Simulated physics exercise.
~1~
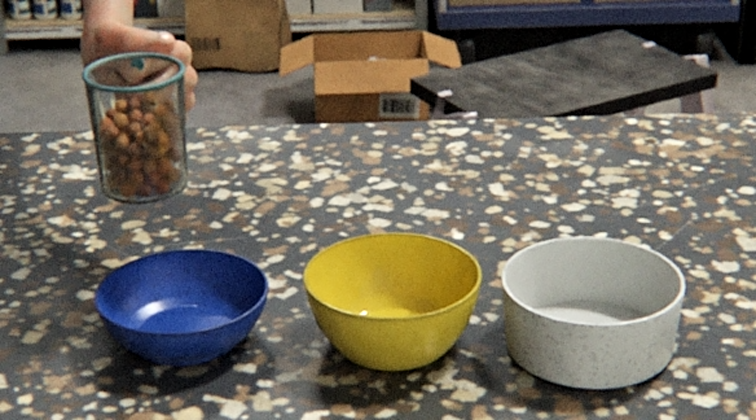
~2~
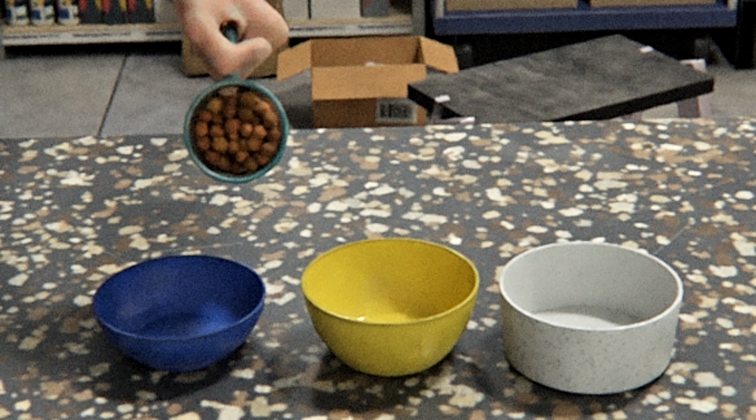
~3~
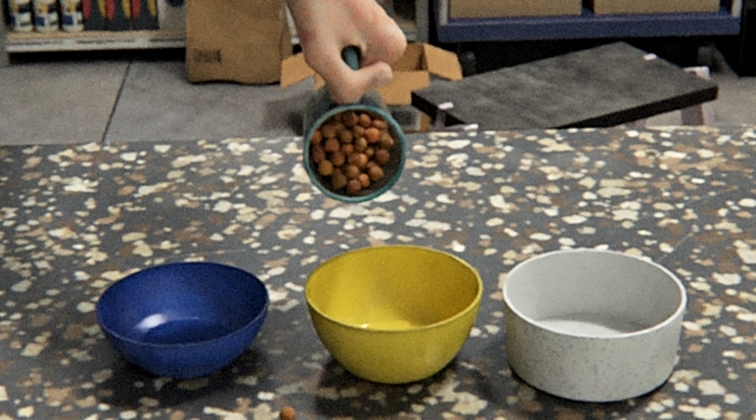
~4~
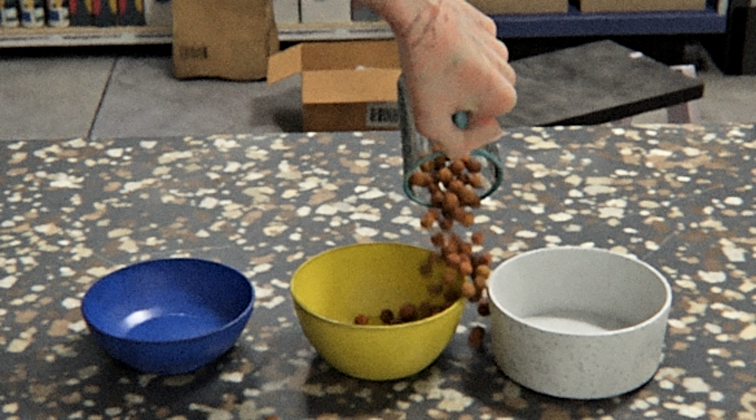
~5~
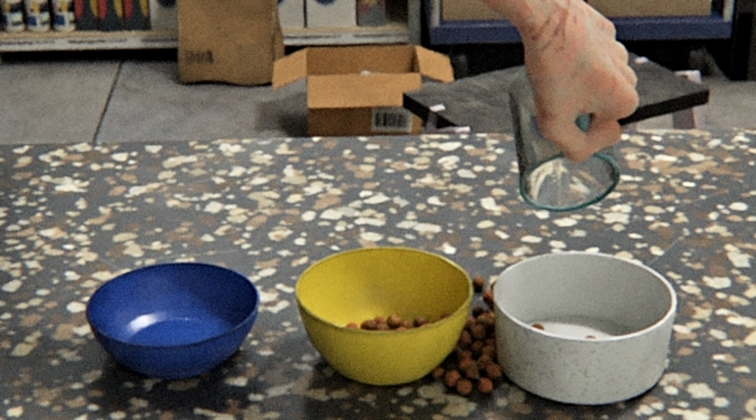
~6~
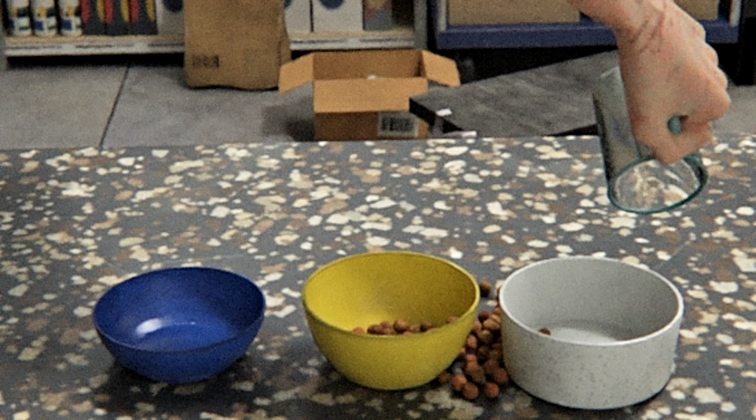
In the video, a hand moves a clear cup of brown cereal balls rightward above a blue bowl, a yellow bowl and a white dish, tipping it until it empties. About half land in the yellow bowl, many on the table, and a few in the dish.
